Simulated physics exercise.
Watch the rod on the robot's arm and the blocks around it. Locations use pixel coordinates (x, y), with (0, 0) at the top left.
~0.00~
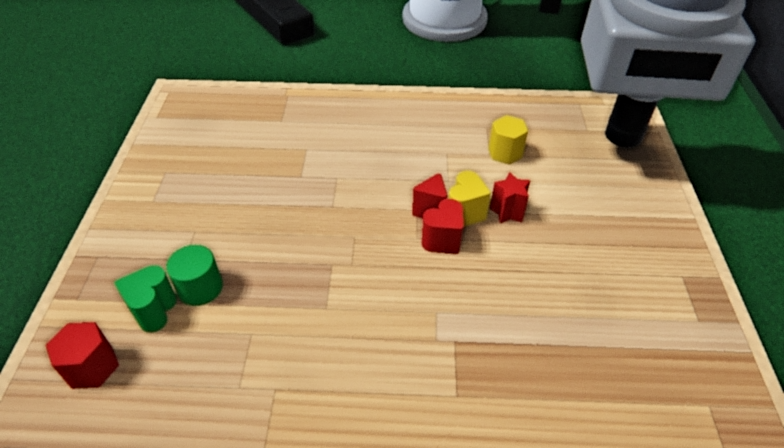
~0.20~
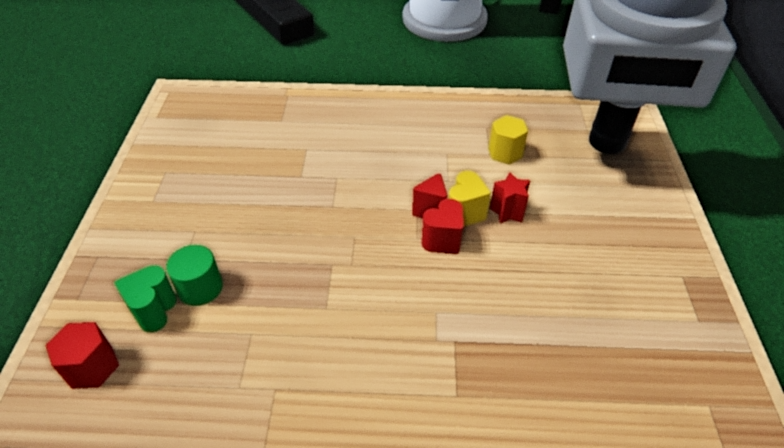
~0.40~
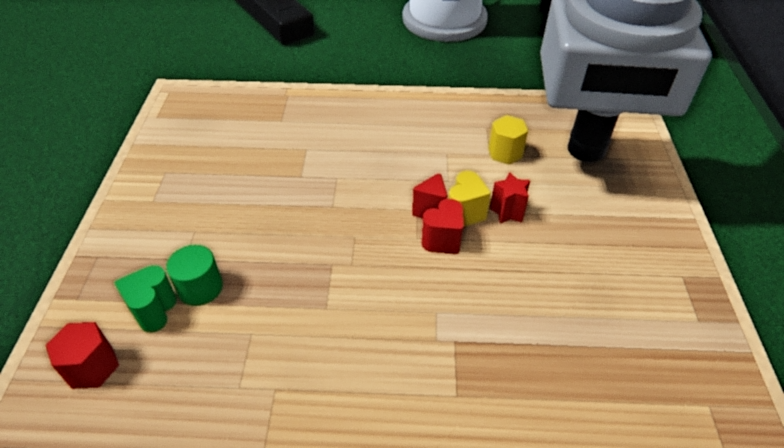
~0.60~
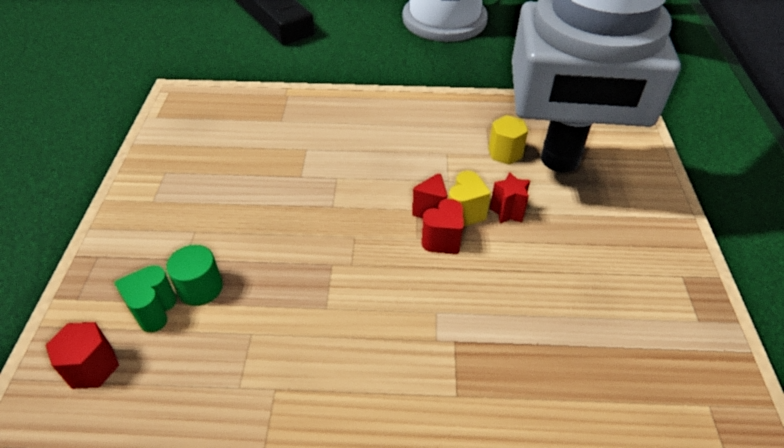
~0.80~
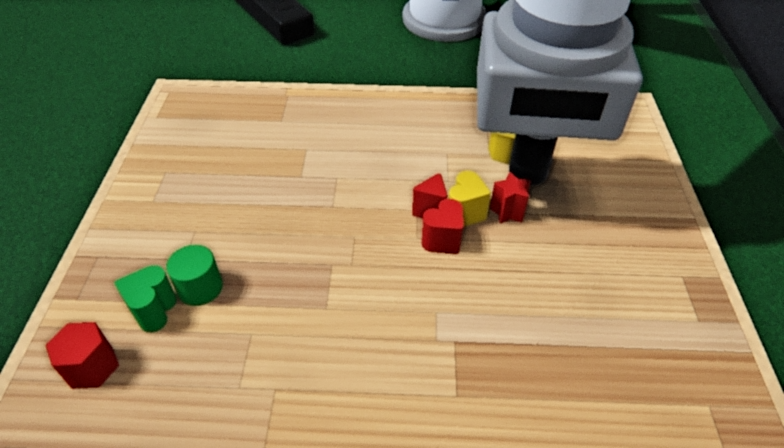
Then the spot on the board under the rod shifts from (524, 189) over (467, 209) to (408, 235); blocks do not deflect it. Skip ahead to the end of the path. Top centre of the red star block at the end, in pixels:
Its top middle is near (501, 200).
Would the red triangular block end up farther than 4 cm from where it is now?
In short: Yes.
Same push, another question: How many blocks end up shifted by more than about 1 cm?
Most likely three or more.
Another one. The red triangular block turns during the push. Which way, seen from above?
Top view: Clockwise.
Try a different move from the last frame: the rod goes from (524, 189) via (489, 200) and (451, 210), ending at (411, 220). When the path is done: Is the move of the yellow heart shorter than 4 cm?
No, I don't think so.
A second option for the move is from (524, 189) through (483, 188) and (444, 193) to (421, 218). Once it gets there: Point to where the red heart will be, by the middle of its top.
The centre of its top face lies at (456, 234).
What follows on the original path. One third of the way, rod at (488, 186); red triangular block at (429, 186), turned 25° clockwise; red heart at (441, 220); yellow heart at (460, 191); red star block at (504, 198), turned 45° anticlockwise.
Two thirds of the way, rod at (449, 202); red triangular block at (393, 190), turned 35° clockwise; red heart at (430, 233), turned 60° anticlockwise; yellow heart at (417, 204); red star block at (501, 200), turned 70° anticlockwise.
At the end, rod at (409, 219); red triangular block at (374, 191), turned 65° clockwise; red heart at (427, 237), turned 80° anticlockwise; yellow heart at (374, 221); red star block at (501, 200), turned 70° anticlockwise.
